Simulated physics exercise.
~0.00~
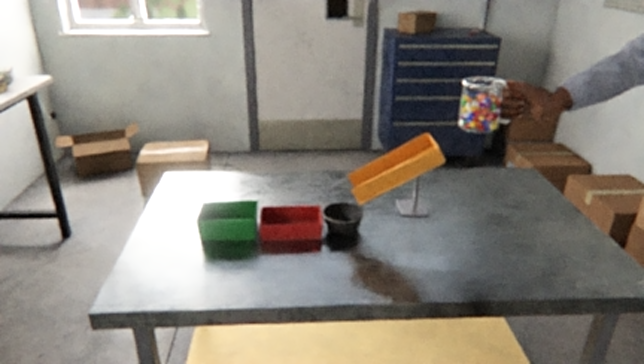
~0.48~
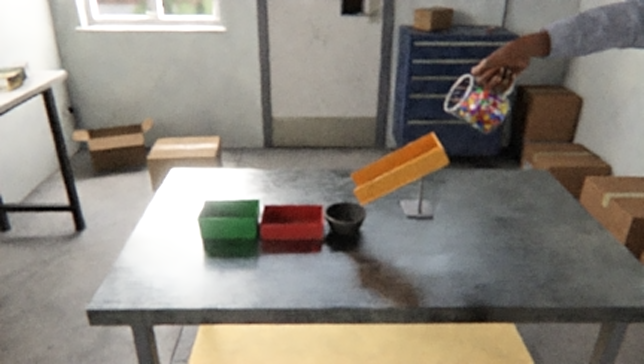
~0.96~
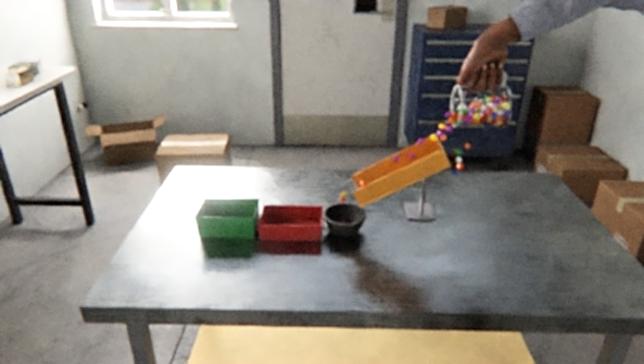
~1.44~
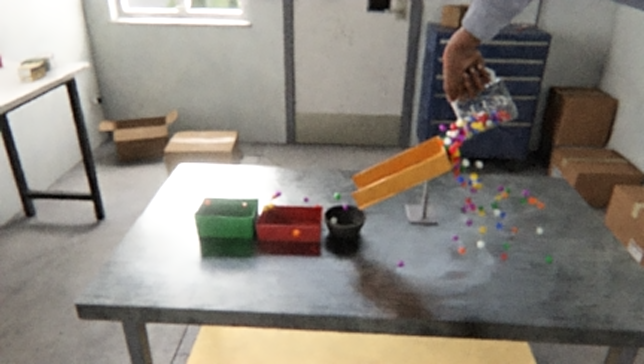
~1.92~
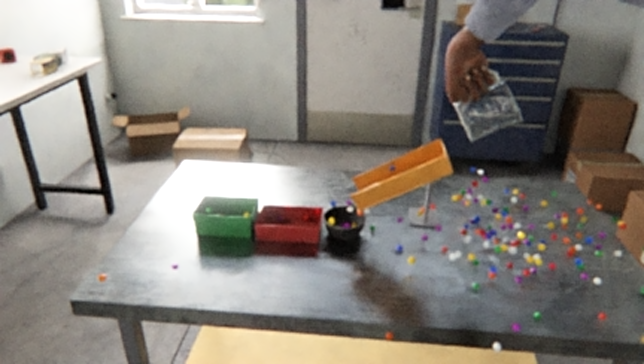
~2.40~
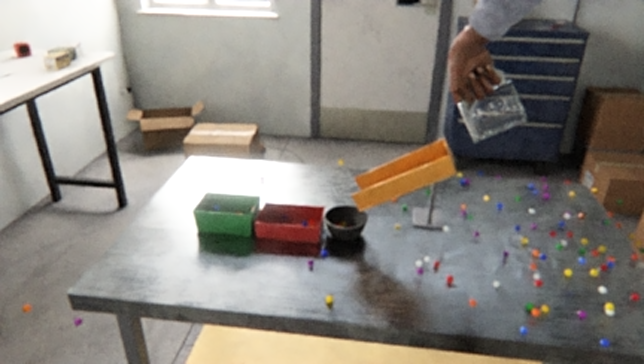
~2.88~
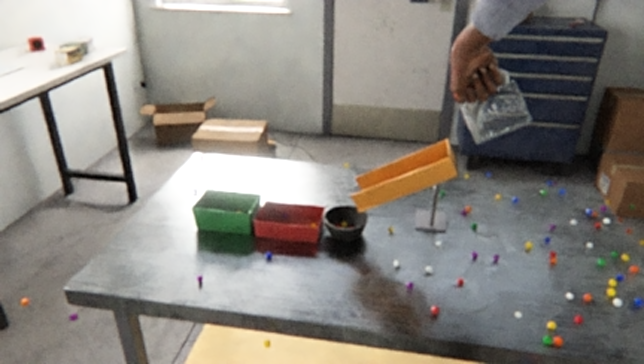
A hand holds a clear jug of colourful marbles above the right side of a grey table, where an orange slope leads down toward a black bowl, a red tin and a green tin. The hand swings the jug over the slope's upper end and tips it. Marbles tumble out, some running down the slope while many spill past its upper end. Soon the jug is upside down and empty, and marbles bounce and scatter across the table. A few land in the containers, but most end up outside, strewn mainly over the right side.
